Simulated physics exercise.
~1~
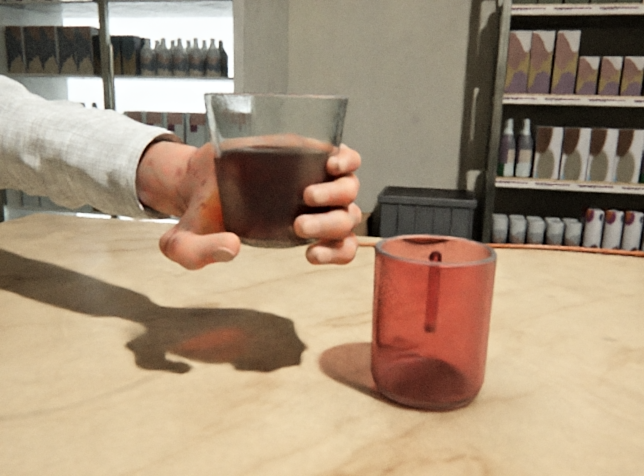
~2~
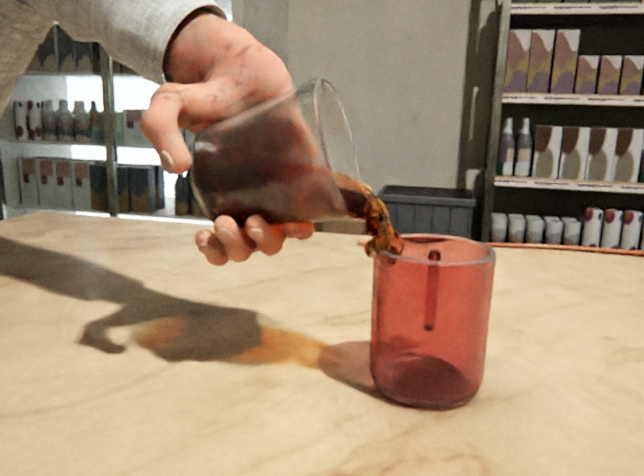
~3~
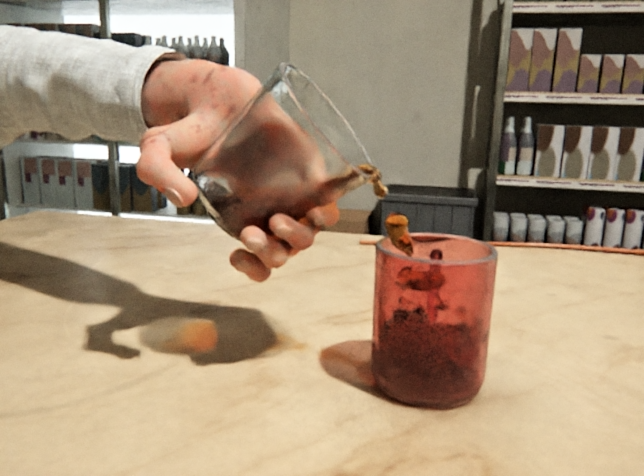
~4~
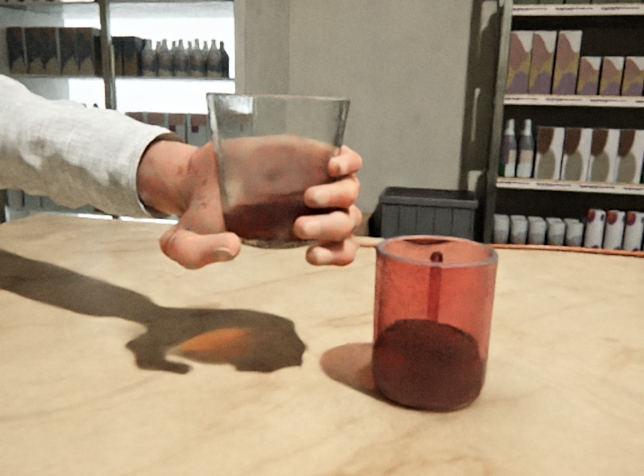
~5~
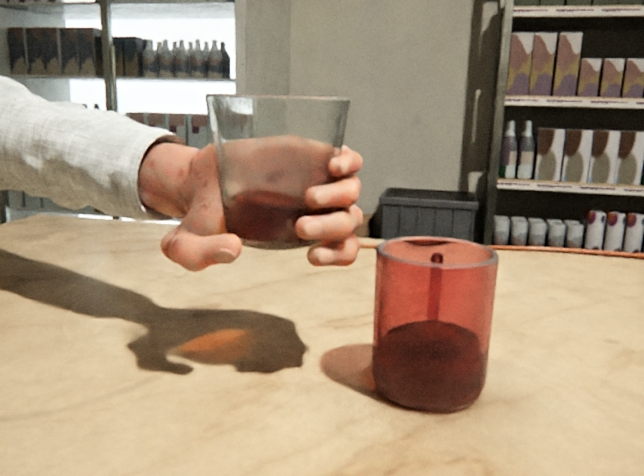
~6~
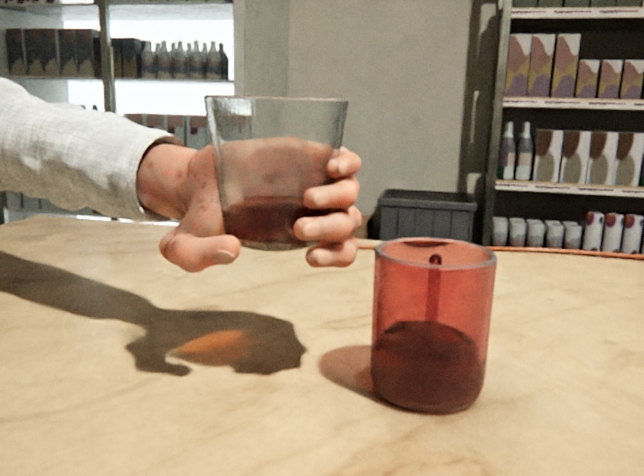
A hand tips a glass of dark tea into a red mug, then levels it, partly emptied.
